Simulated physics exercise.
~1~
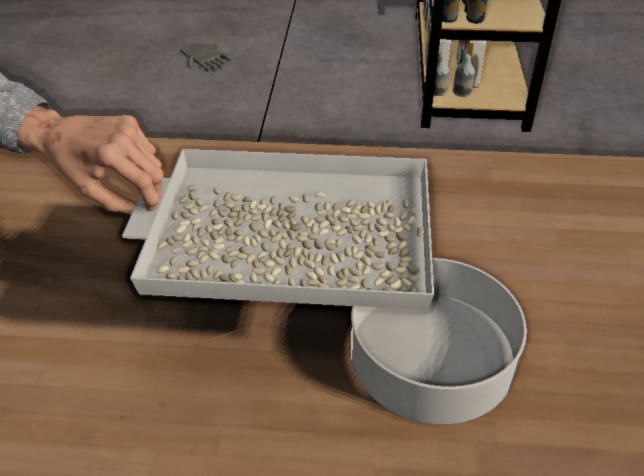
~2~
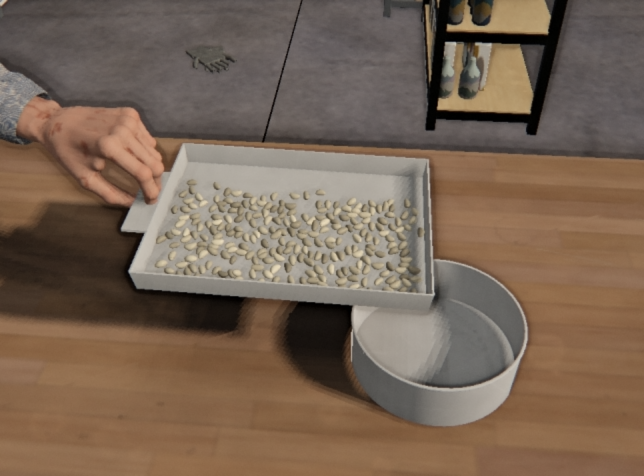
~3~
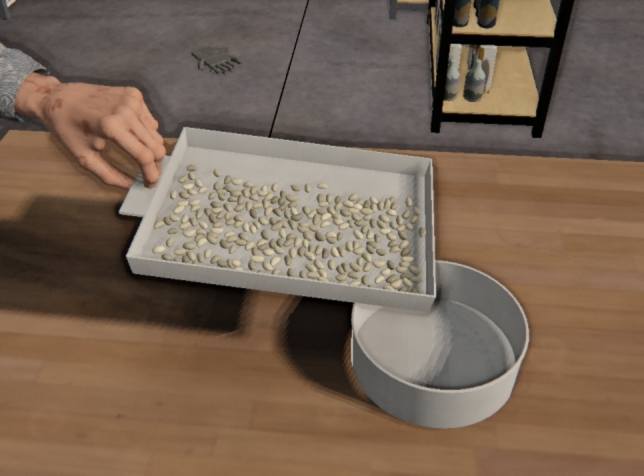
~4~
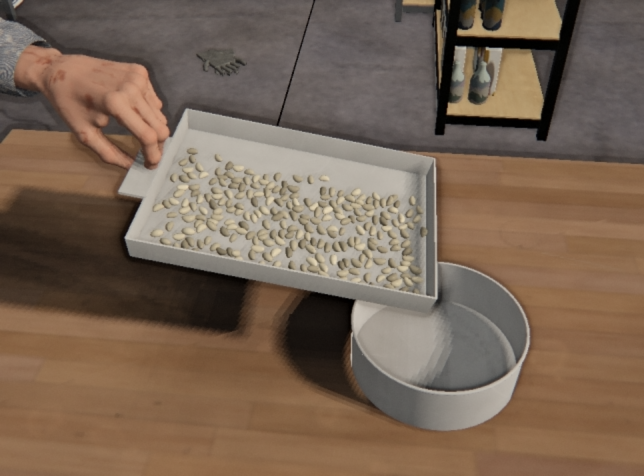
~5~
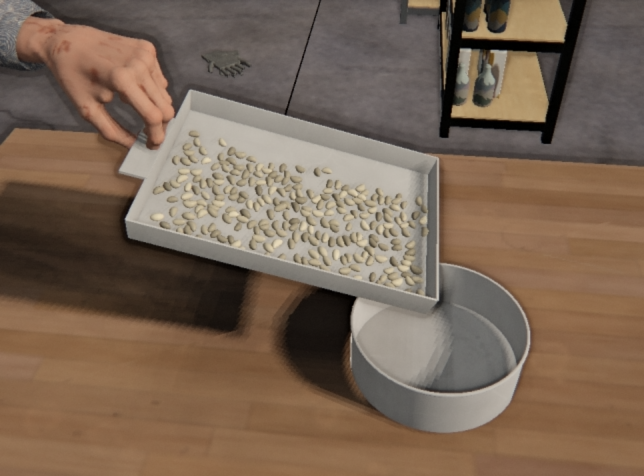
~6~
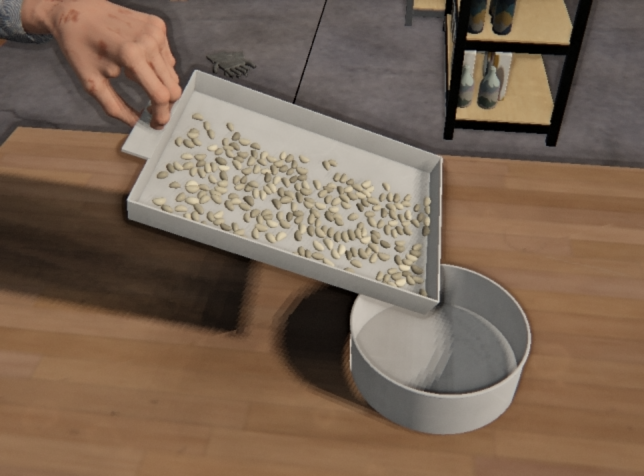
In a room with a grey floor, a wooden tabletop is seen from above at an angle, with a black-framed shelf holding bottles behind it. A hand at the left holds the handle of a pale grey rectangular tray scattered with whitish beans, its right end above a round grey pot. The hand raises the tray's left side, slanting it down rightward, while the view shifts slightly.
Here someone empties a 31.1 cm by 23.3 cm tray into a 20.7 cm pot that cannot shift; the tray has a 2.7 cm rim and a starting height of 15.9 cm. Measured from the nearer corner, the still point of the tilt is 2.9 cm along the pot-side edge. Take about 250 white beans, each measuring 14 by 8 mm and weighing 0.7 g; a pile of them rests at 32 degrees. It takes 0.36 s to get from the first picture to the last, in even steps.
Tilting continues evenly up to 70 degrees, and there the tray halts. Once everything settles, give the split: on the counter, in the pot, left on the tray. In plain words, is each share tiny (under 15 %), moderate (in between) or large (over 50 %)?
Counter: Tiny; pot: Moderate; tray: Large.
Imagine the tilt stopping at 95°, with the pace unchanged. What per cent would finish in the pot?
Pot share: About 85 per cent.
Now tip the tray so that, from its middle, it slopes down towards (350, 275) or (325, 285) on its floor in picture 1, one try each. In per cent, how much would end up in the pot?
Near 25 and 5 per cent, in that order.
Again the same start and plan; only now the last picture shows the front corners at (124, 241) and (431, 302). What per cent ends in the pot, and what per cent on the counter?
Per cent by place - pot 30, counter 35.
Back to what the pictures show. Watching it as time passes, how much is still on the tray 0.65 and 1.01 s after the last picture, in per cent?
Around 95 first, about 70 after.
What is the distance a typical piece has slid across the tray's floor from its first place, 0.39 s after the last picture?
About 8 cm.
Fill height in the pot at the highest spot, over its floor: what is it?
My guess is around 1.5 centimetres.
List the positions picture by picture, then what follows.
The first picture shows tray tilt 0 degrees, front corners at (135, 276) and (430, 292); middle of the pieces at (291, 246); pot at (438, 317).
The second picture shows tray tilt 1 degrees, front corners at (133, 270) and (430, 293); middle of the pieces at (291, 244).
The third picture shows tray tilt 5 degrees, front corners at (131, 254) and (432, 294), lowest corner right front; middle of the pieces at (291, 236).
The fourth picture shows tray tilt 10 degrees, front corners at (130, 237) and (433, 296), lowest corner right front; middle of the pieces at (292, 228).
The fifth picture shows tray tilt 14 degrees, front corners at (130, 218) and (435, 297), lowest corner right front; middle of the pieces at (305, 214).
The sixth picture shows tray tilt 19 degrees, front corners at (132, 199) and (436, 299), lowest corner right front; middle of the pieces at (308, 206); pot at (439, 323).
Then, 0.39 s after the last picture, tilt 44 degrees; the tray holds 100 %, the pot 0 %.
Then, 0.65 s after the last picture, tilt 60 degrees; the tray holds 95 %, the pot 0 %.
Then, 1.01 s after the last picture, tilt 70 degrees; the tray holds 70 %, the pot 20 %.
In the end, counter 0 %, pot 30 %, tray 65 %.
